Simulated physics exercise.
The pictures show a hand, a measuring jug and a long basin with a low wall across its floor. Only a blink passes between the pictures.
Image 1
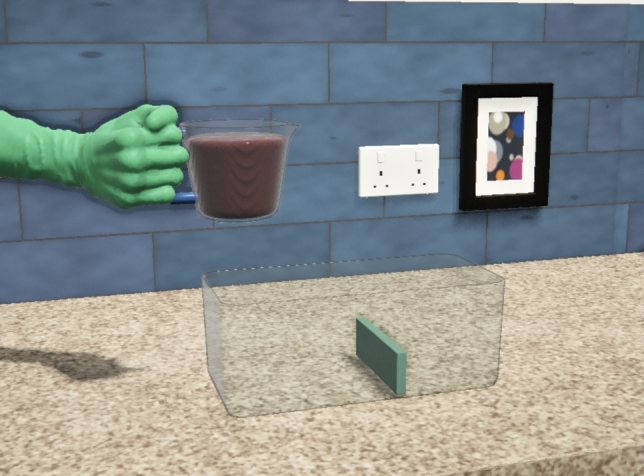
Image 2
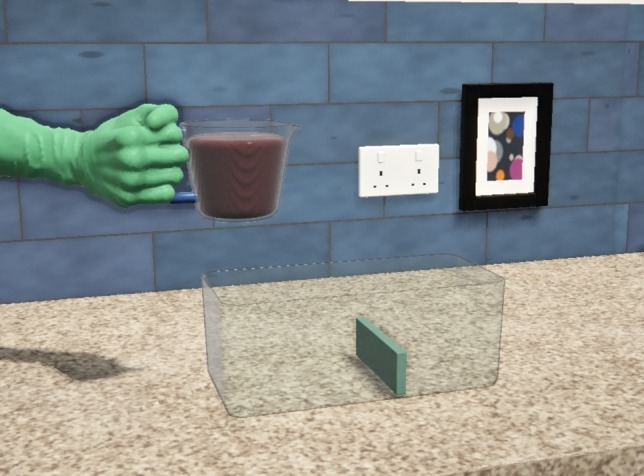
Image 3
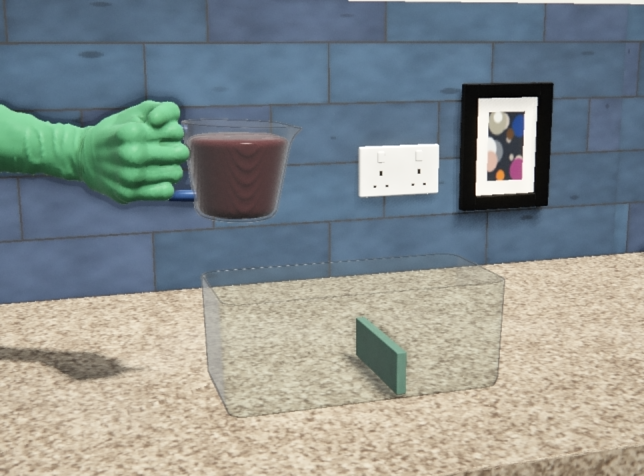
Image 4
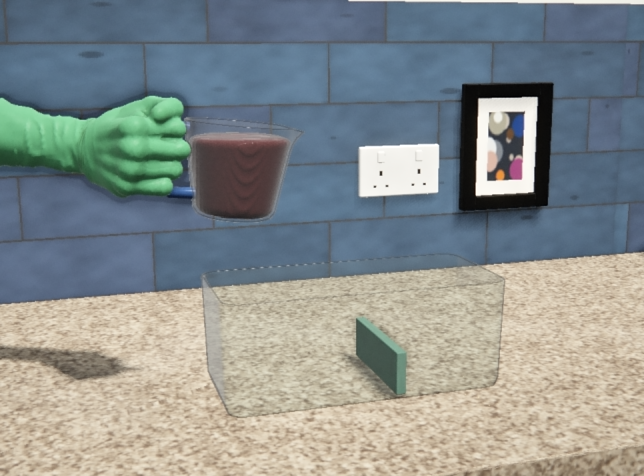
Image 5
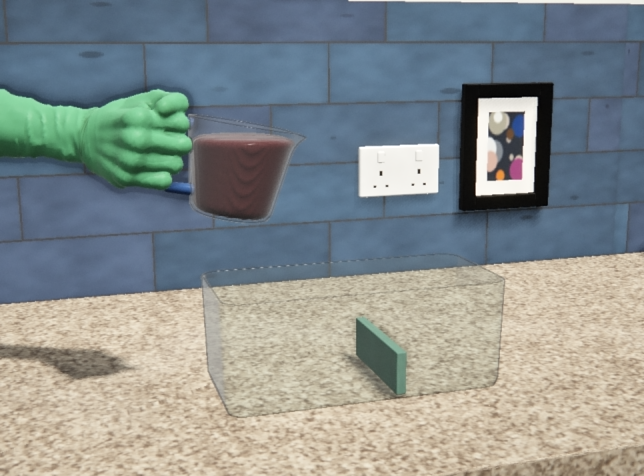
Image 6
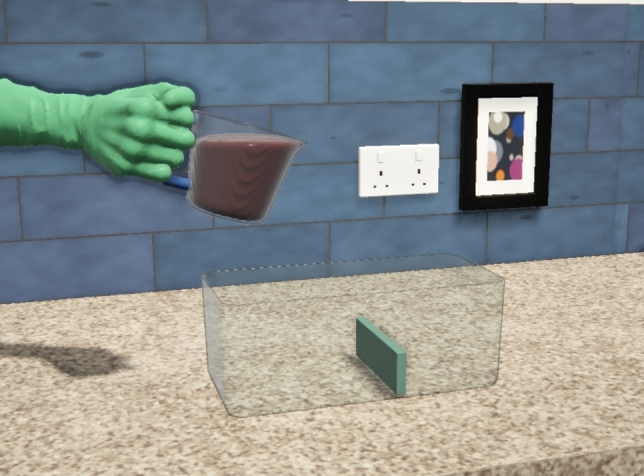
At the start, a green-gloved hand holds a clear measuring jug of dark red wine upright above a long transparent basin with a low green wall across its floor. The hand then gradually tilts the jug modestly to the right, its right rim dipping while the wine stays level inside.
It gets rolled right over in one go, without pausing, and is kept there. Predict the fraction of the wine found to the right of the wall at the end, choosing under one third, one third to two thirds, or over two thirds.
The share right of the wall will be small, below one third.
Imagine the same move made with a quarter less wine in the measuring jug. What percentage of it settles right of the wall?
Roughly 5 %.
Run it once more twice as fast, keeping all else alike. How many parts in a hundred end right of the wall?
Near 5 parts in a hundred.
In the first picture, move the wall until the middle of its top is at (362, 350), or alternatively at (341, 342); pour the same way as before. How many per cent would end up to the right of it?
In turn 40 and 65 in a hundred.
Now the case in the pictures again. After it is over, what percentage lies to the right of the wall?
It comes to 5 per cent or so.
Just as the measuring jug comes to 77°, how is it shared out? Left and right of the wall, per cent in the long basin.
20 per cent left, 0 per cent right.
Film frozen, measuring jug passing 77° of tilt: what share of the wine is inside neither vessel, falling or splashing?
Roughly 25 percent.
A moment on, the measuring jug is tipped on its side and 55 per cent is still to pour, 18 is left of the wall and 2 right of it.
Next, the measuring jug is tipped right over and 4 per cent is still to pour, 85 is left of the wall and 4 right of it.
Then the measuring jug is tipped right over and 0 per cent is still to pour, 91 is left of the wall and 7 right of it.
Later the measuring jug is tipped right over and 0 per cent is still to pour, 91 is left of the wall and 7 right of it.
Finally, 91 per cent lies left of the wall, 7 right of it and 2 outside.
